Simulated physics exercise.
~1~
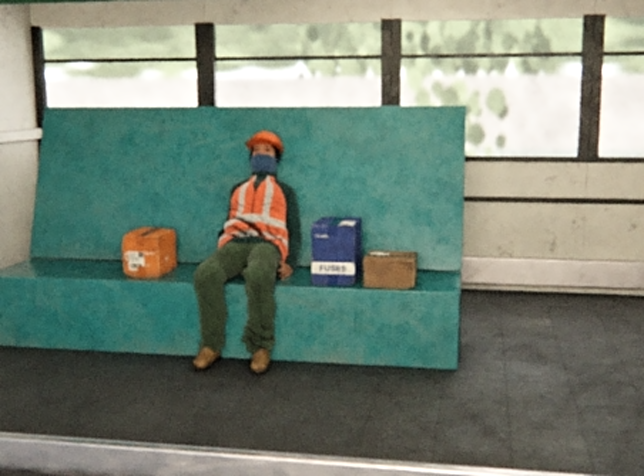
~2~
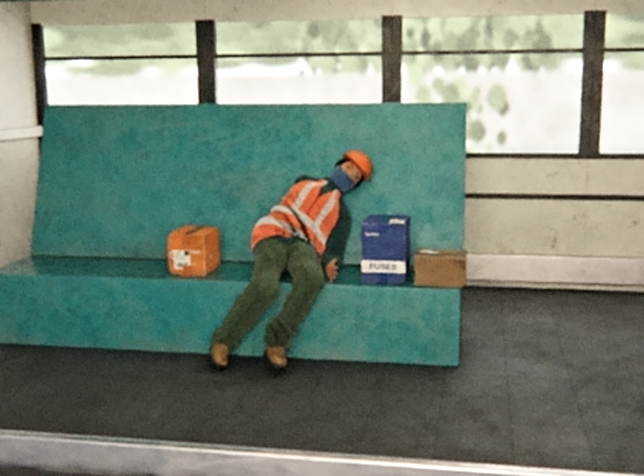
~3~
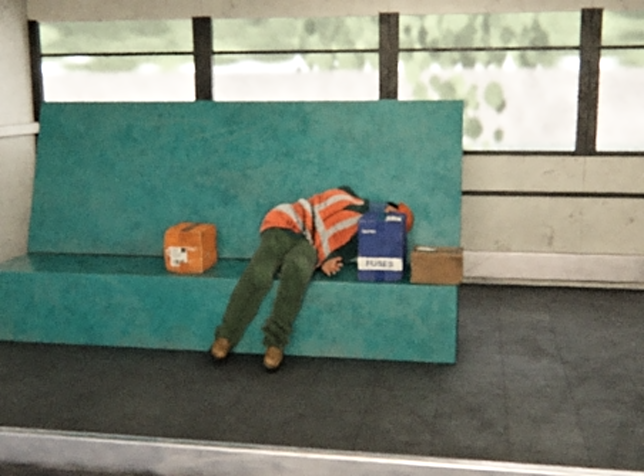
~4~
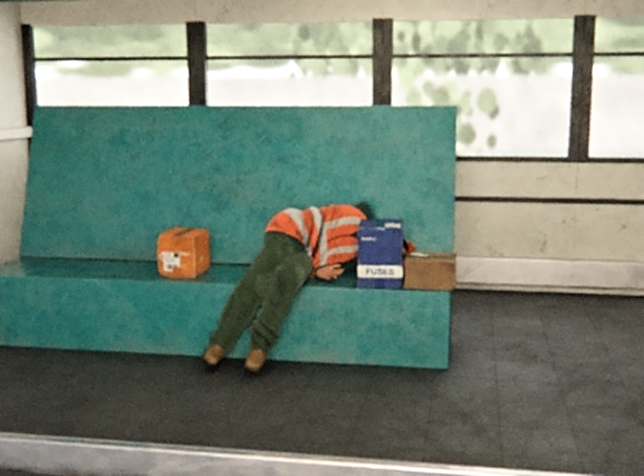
The footage shows a worker in an orange helmet and vest slumped on a teal bench as the bags and boxes shift right; the person topples right behind the blue pack and ends folded over, hips still seated, with orange holdall, blue pack and brown carton all remaining on the bench.
